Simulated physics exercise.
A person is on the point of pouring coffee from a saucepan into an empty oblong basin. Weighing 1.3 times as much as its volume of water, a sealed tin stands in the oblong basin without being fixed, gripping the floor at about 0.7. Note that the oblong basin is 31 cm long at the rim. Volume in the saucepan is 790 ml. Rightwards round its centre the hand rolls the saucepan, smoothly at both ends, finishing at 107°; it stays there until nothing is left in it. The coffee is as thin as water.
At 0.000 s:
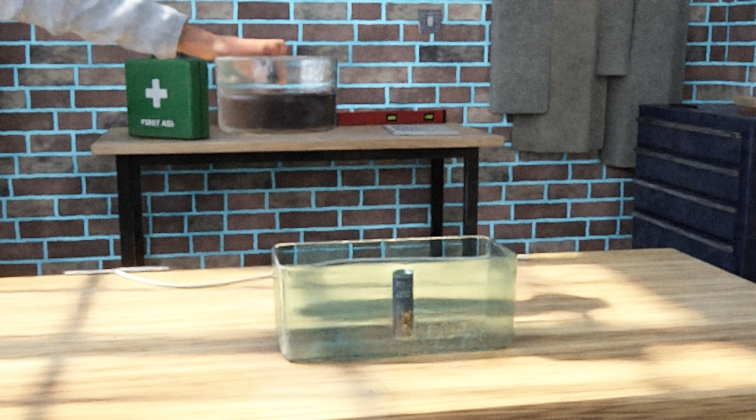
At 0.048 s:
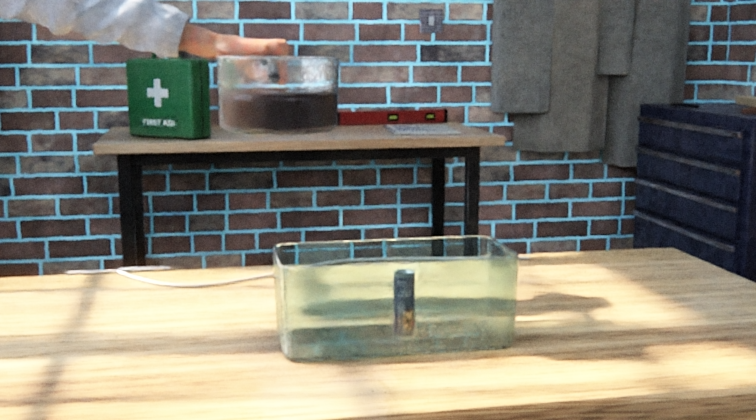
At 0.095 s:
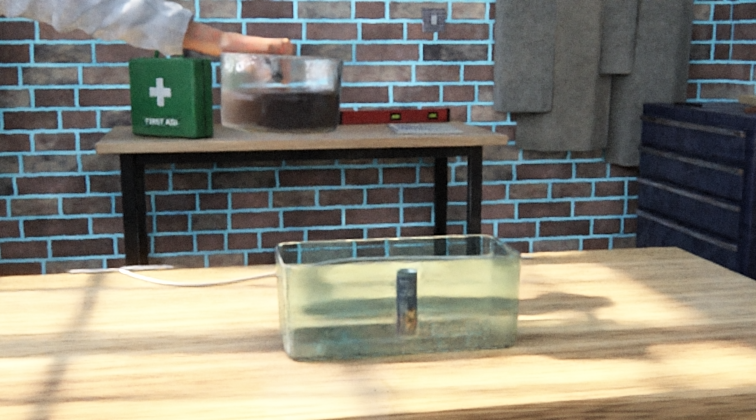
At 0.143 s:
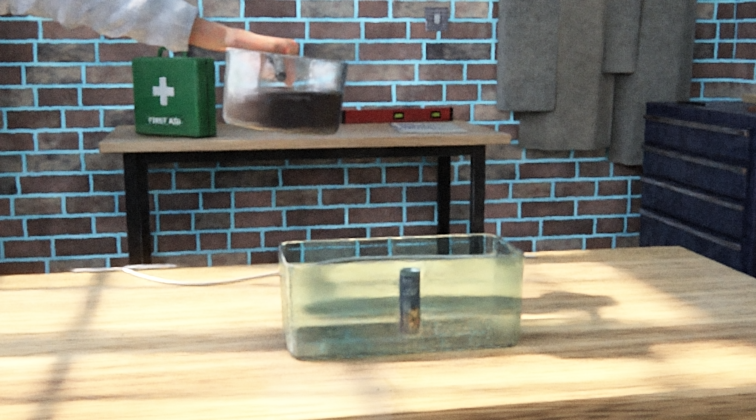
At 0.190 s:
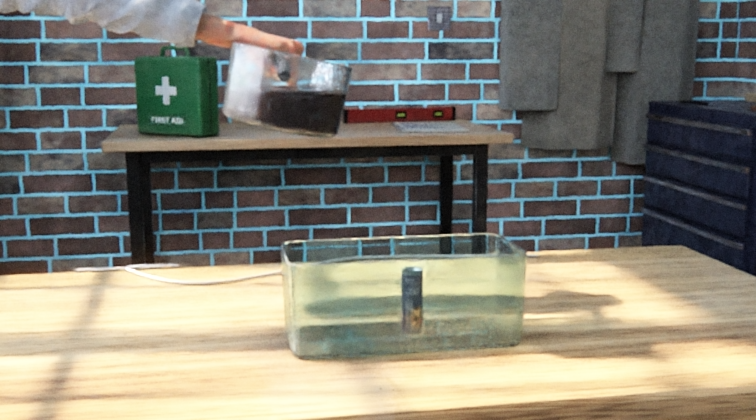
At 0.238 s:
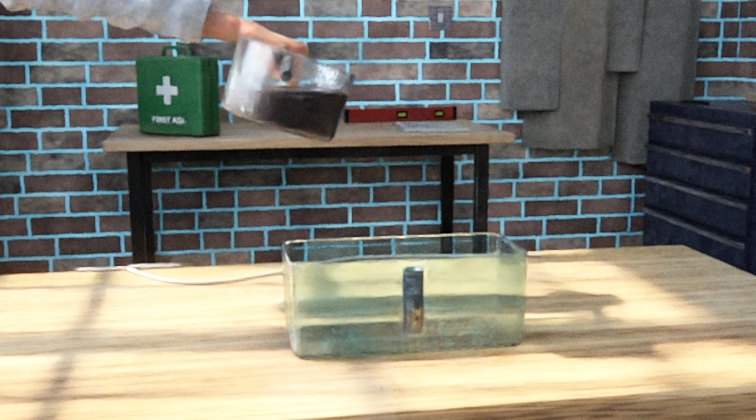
Hand tilting a clear container of dark liquid rightwards above a wooden bench, beyond a glass basin on the table in front.
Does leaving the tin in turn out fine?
No. I'd say it will come down.
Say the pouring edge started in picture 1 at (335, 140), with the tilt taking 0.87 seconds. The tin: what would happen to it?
Then the tin remains standing.
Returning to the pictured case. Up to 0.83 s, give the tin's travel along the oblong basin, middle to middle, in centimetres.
Roughly 0 cm.
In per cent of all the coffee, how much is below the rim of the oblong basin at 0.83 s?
Roughly 64 percent of it.
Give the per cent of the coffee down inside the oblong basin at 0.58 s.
About 1 per cent.
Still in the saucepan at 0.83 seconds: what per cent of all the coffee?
Roughly 14 percent remains.
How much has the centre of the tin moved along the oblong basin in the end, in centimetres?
In the end the tin's centre has shifted about 7.5 centimetres.
Then, 0.58 s in, the tilt is 80° and 63 per cent is still to pour; the tin stands where it began.
Then, 0.83 s in, the tilt is 106° and 15 per cent is still to pour; the tin stands where it began.
Then, 1.09 s in, the tilt is 107° and 1 per cent is still to pour; the tin lies on its side.
Then, 1.37 s in, the tilt is 107° and 0 per cent is still to pour; the tin lies on its side.
Finally, the tin lies on its side.
